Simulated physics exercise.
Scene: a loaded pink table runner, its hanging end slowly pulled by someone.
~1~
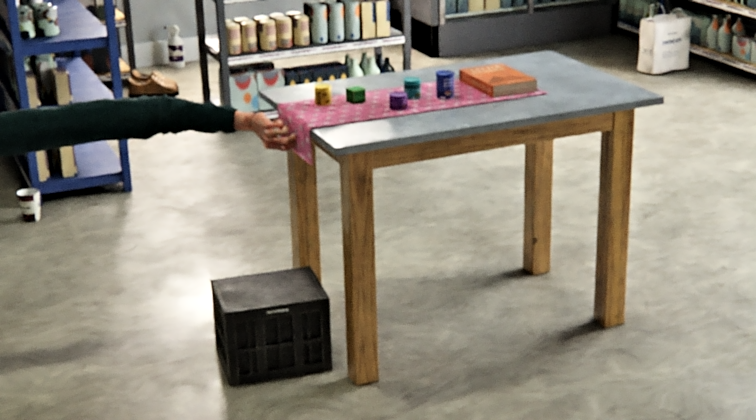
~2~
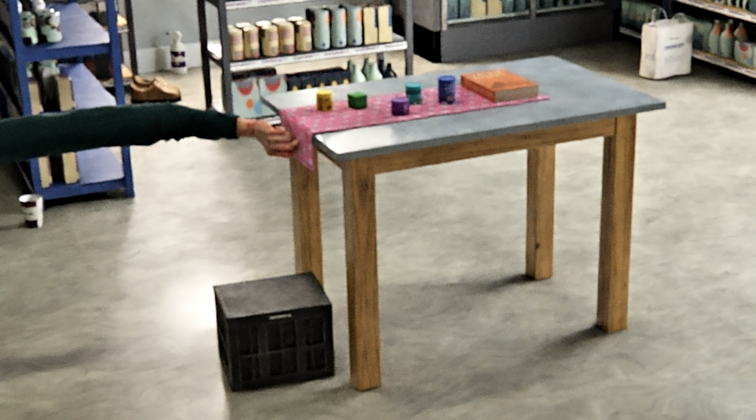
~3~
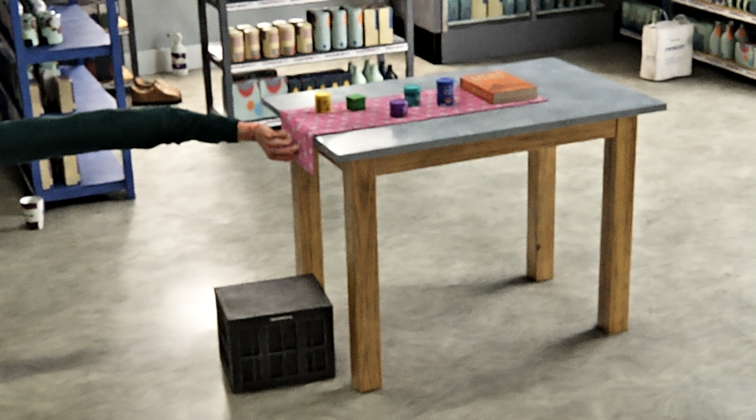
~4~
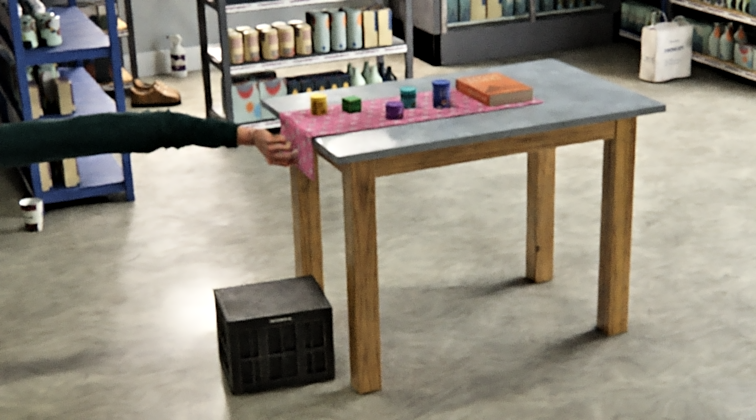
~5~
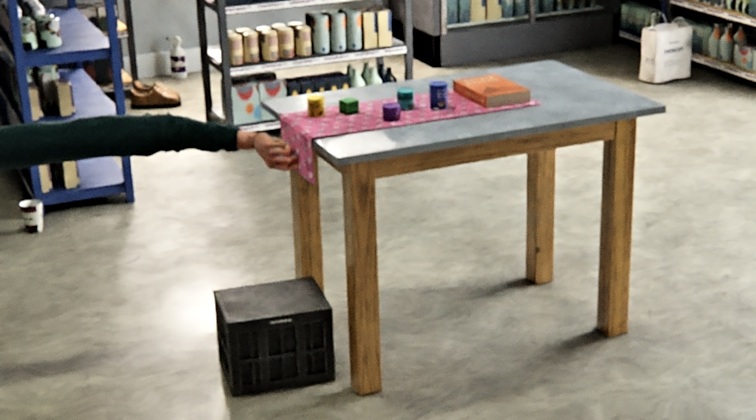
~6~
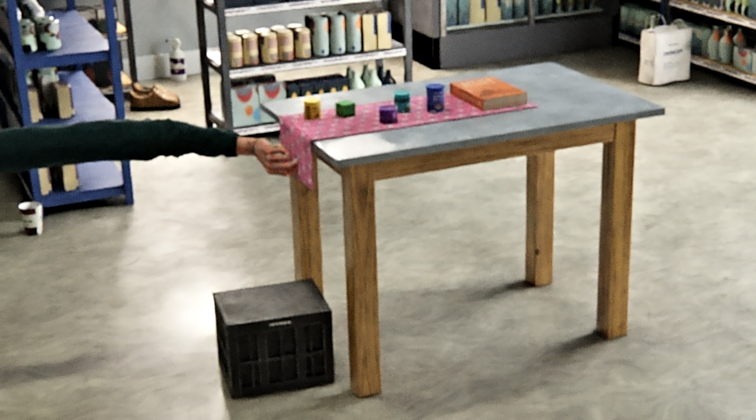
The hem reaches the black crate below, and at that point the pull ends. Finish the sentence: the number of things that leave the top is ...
It is four.
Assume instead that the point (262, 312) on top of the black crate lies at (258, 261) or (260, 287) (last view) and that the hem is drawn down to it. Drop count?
The tally is 2 and 3.
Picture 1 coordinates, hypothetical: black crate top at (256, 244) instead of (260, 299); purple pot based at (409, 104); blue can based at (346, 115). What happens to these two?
The purple pot stays aboard, and the blue can does not stay aboard.
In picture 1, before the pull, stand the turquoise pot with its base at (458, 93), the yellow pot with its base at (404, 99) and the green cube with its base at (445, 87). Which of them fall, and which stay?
Outcome: Turquoise pot stays aboard, yellow pot falls away, green cube stays aboard.
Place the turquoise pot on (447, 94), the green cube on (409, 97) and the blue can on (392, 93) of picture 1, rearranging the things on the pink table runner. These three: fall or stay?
Fate of the turquoise pot: It stays; fate of the green cube: It goes; fate of the blue can: It goes.
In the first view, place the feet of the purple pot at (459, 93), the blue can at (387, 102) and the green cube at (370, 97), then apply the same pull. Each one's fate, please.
Here's what happens: The purple pot remains aboard, the blue can leaves its perch, the green cube leaves its perch.
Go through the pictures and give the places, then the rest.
Hem (312, 166); yellow pot (322, 86); green cube (355, 88); purple pot (398, 94); turquoise pot (412, 79); blue can (445, 72); top of the crate (260, 299), in the first frame.
Hem (314, 172); yellow pot (324, 91), in the second frame.
Hem (314, 176); green cube (356, 96), in the third frame.
Hem (314, 181); purple pot (394, 103); top of the crate (262, 308), in the fourth frame.
Hem (315, 185); turquoise pot (405, 90), in the fifth frame.
Hem (315, 190); yellow pot (312, 100); green cube (345, 102); purple pot (388, 108); turquoise pot (402, 93); blue can (435, 86), in the sixth frame.
Soon after, hem near (298, 228); yellow pot gone.
Then, hem near (299, 268); yellow pot, green cube and purple pot gone.
Further on, hem on the crate; yellow pot, green cube, purple pot and turquoise pot gone.
At rest, hem on the crate; yellow pot, green cube, purple pot and turquoise pot gone. The count of fallen things is four.
